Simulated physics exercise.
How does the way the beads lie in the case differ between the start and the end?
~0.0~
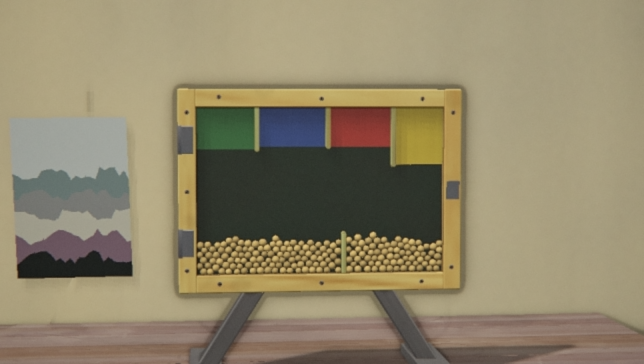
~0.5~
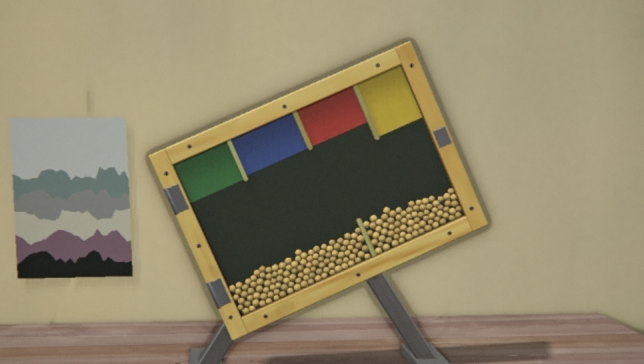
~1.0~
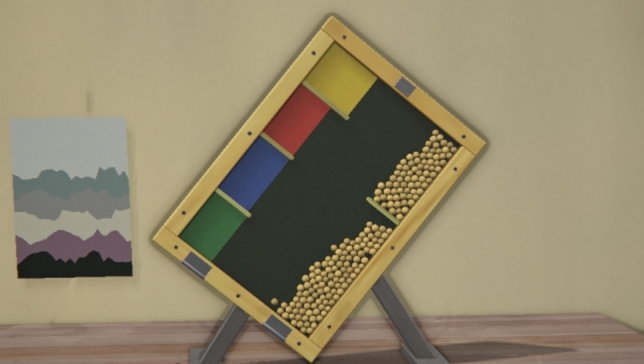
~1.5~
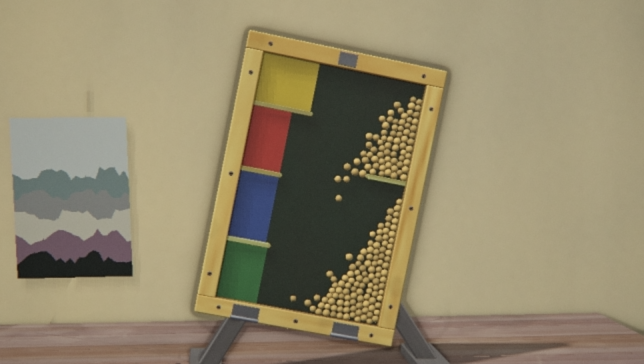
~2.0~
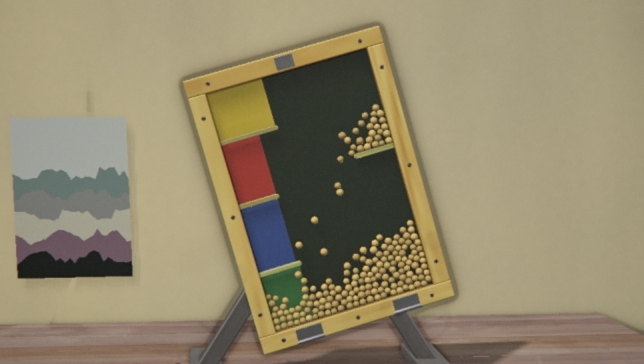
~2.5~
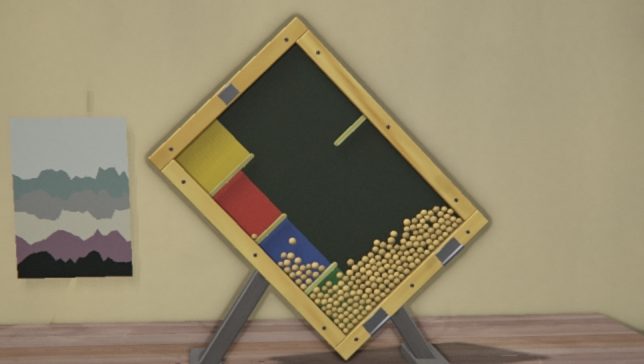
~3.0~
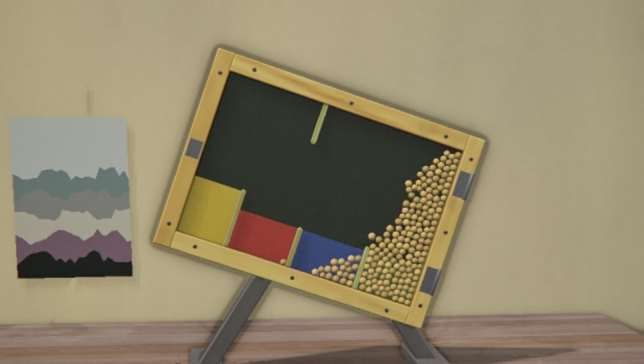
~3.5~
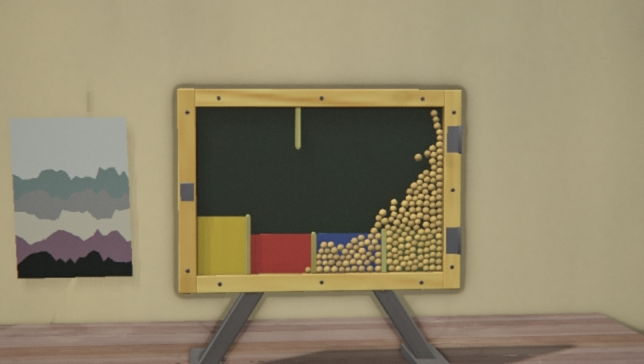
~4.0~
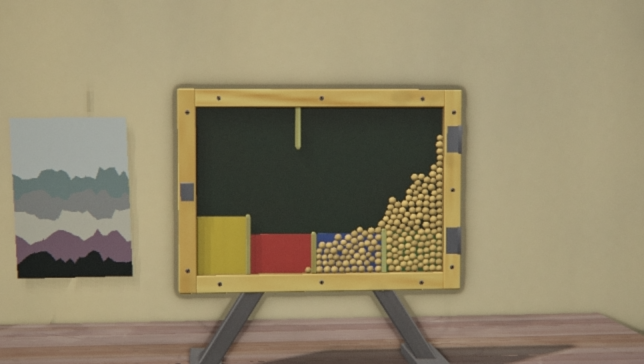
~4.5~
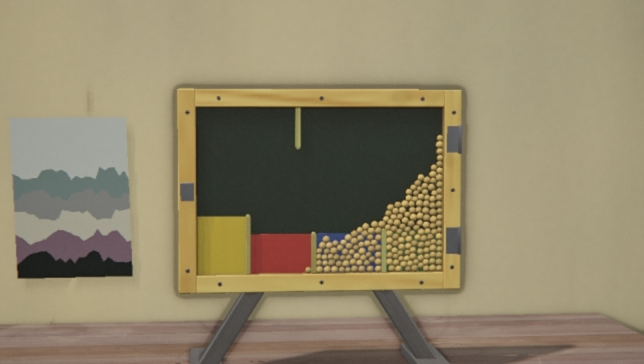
At the start the beads lay in a low, fairly even layer across the bottom of the case. By the end they were piled in a steep heap on the right side, rising high against the wall of the case.
